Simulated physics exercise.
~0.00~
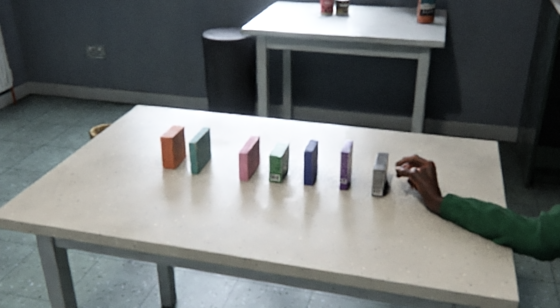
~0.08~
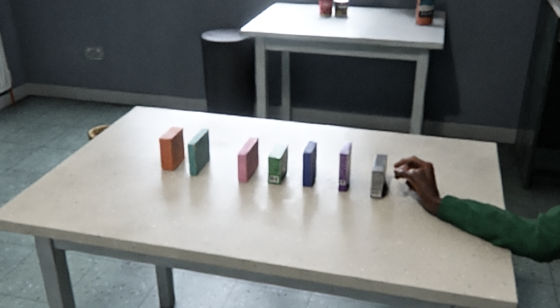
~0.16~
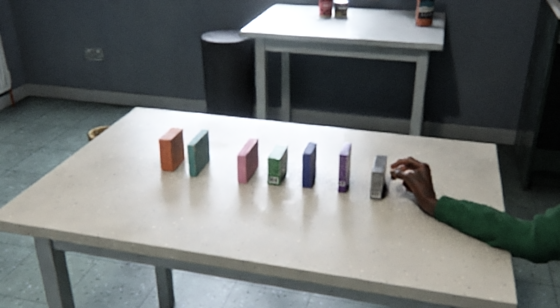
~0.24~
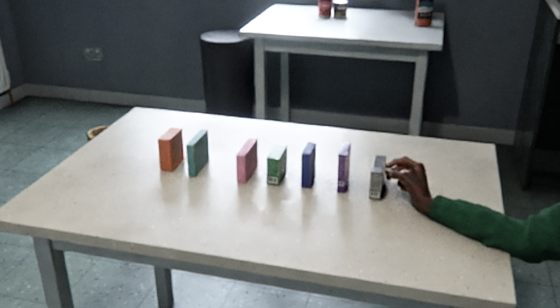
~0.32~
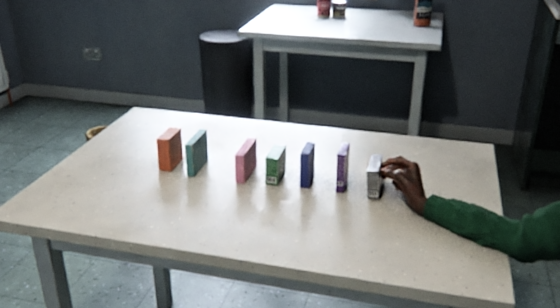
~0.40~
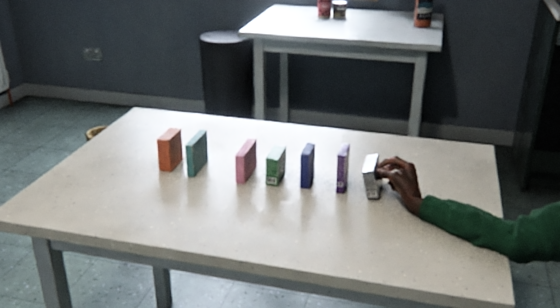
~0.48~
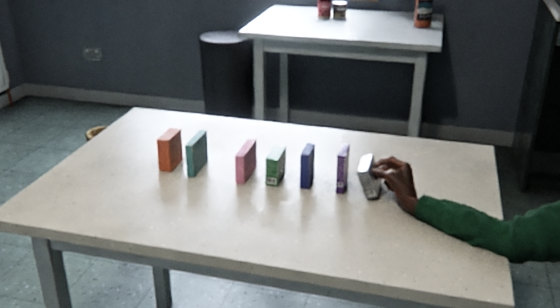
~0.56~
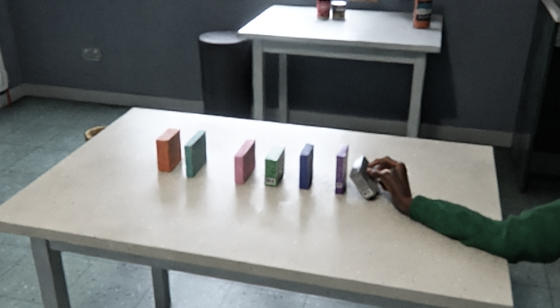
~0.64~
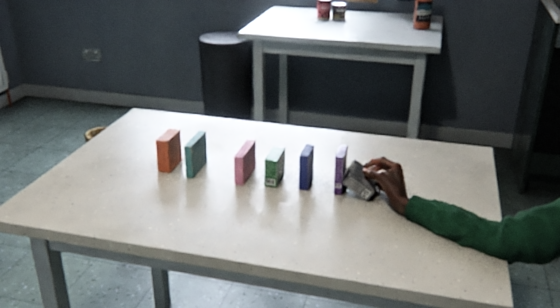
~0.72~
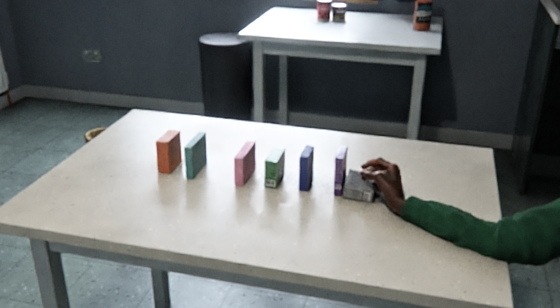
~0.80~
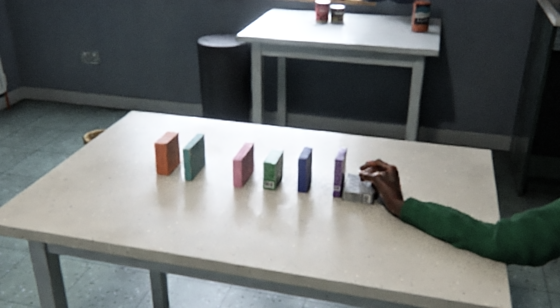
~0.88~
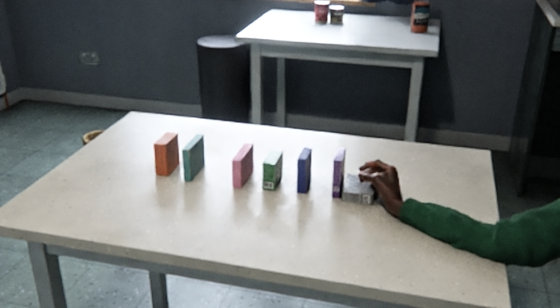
In the video, seven upright blocks stand in a row on a white table as a hand in a green sleeve tips the grey packet at the right end leftward onto its side, beside the purple block, while the other six remain standing.
